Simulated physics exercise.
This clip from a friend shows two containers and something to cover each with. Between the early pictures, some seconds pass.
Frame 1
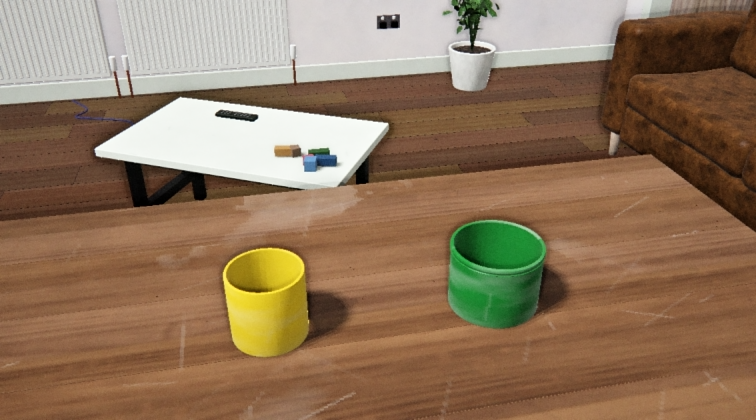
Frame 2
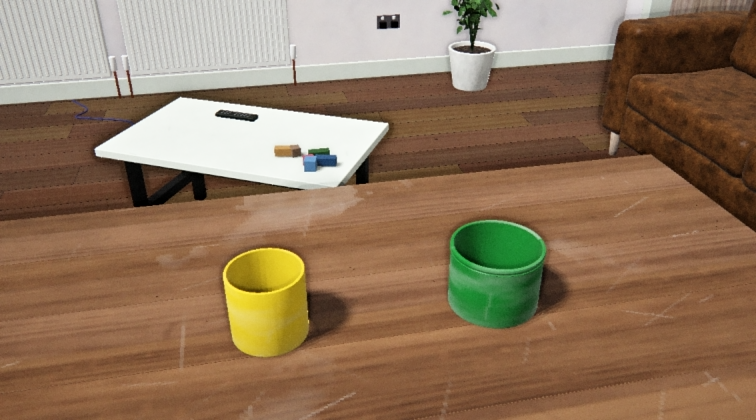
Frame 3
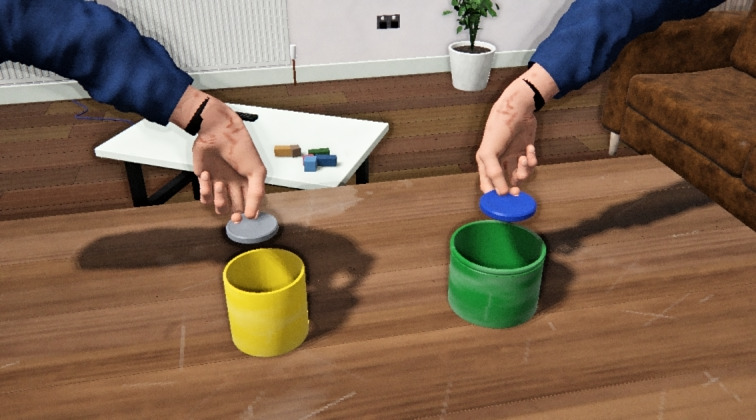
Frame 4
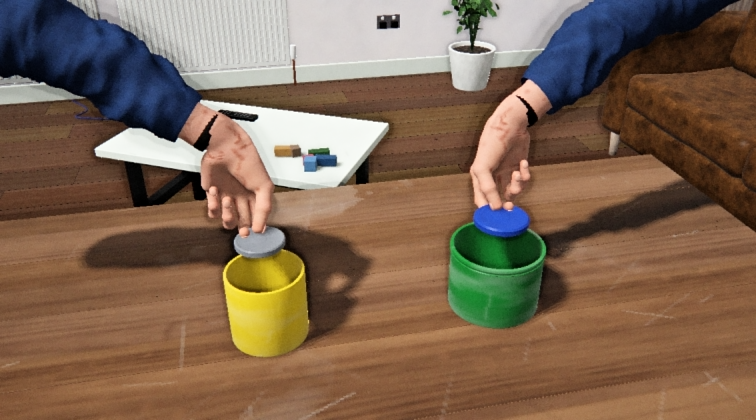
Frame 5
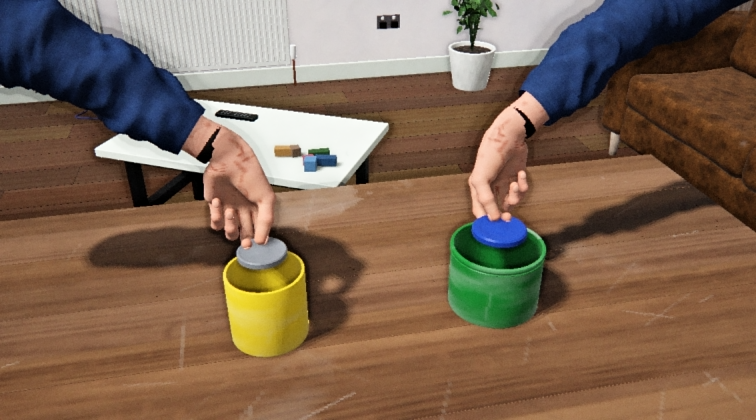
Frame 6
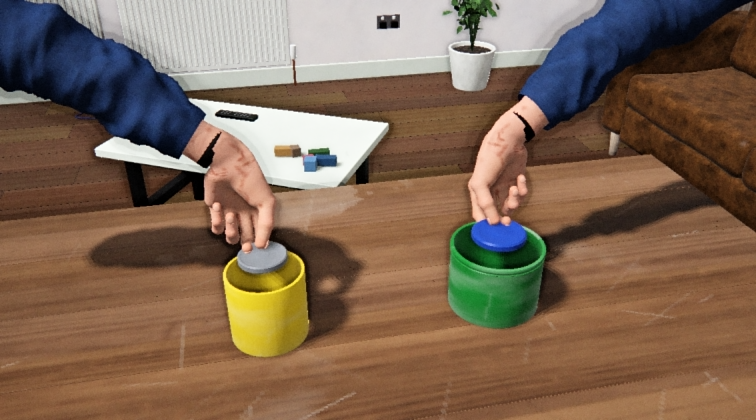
Nothing moves at first around a yellow container and a larger green one standing open on a wooden table. Two hands in blue sleeves then appear, holding a grey disc above the left container and a blue disc above the right, and lower both discs to the openings, fingers still touching them.
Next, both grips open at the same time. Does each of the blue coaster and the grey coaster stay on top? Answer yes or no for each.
Blue coaster - no; grey coaster - no.
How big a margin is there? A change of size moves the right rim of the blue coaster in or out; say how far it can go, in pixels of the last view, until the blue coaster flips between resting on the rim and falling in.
Around 16 pixels to the right.
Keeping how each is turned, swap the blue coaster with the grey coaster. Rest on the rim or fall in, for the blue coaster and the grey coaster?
Swapped, the blue coaster tumbles in and the grey coaster tumbles in.
Then, 0.16 s past the last view, blue coaster in the air near (495, 275); grey coaster in the air near (267, 299).
Finally, the blue coaster slips past the rim, near (493, 294); the grey coaster slips past the rim, near (270, 325).
